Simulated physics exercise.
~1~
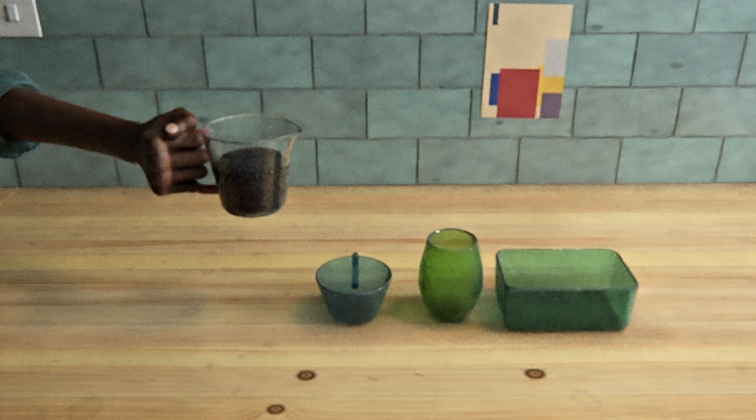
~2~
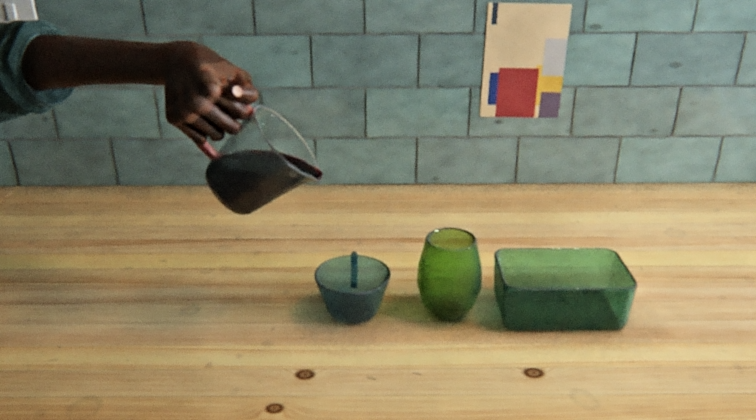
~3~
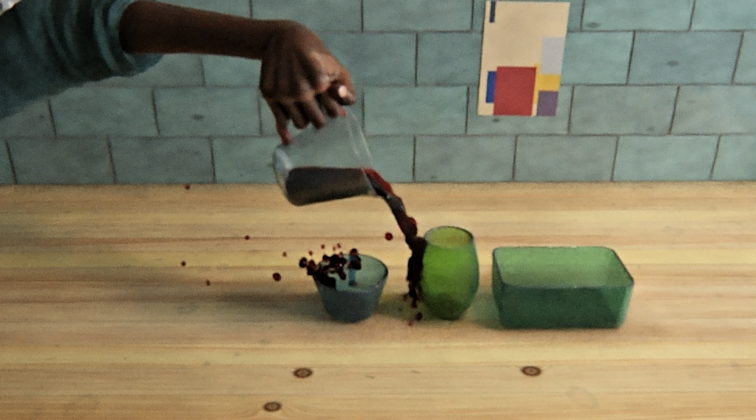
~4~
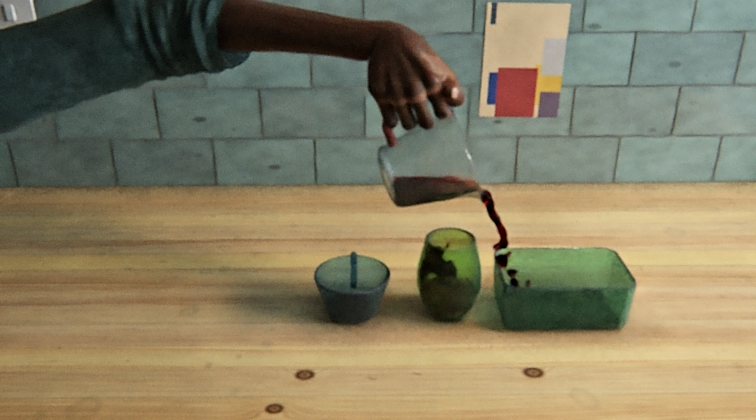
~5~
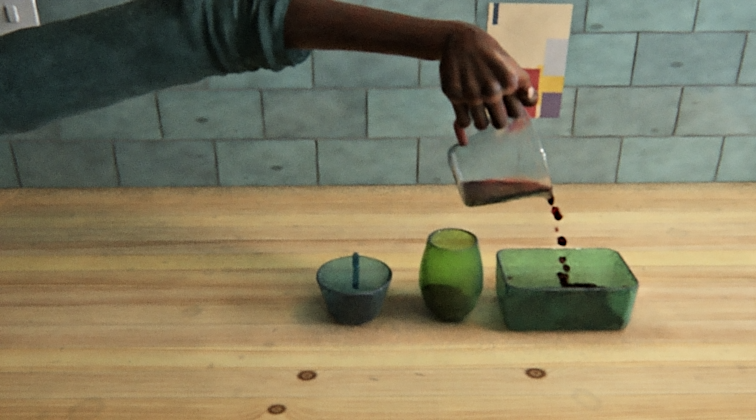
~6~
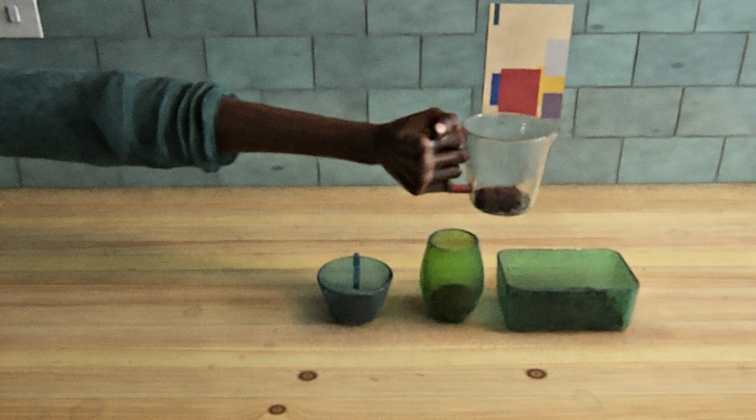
On a wooden counter, a hand sweeps a tilting jug rightwards, pouring dark wine into three vessels, then levels it, some left.
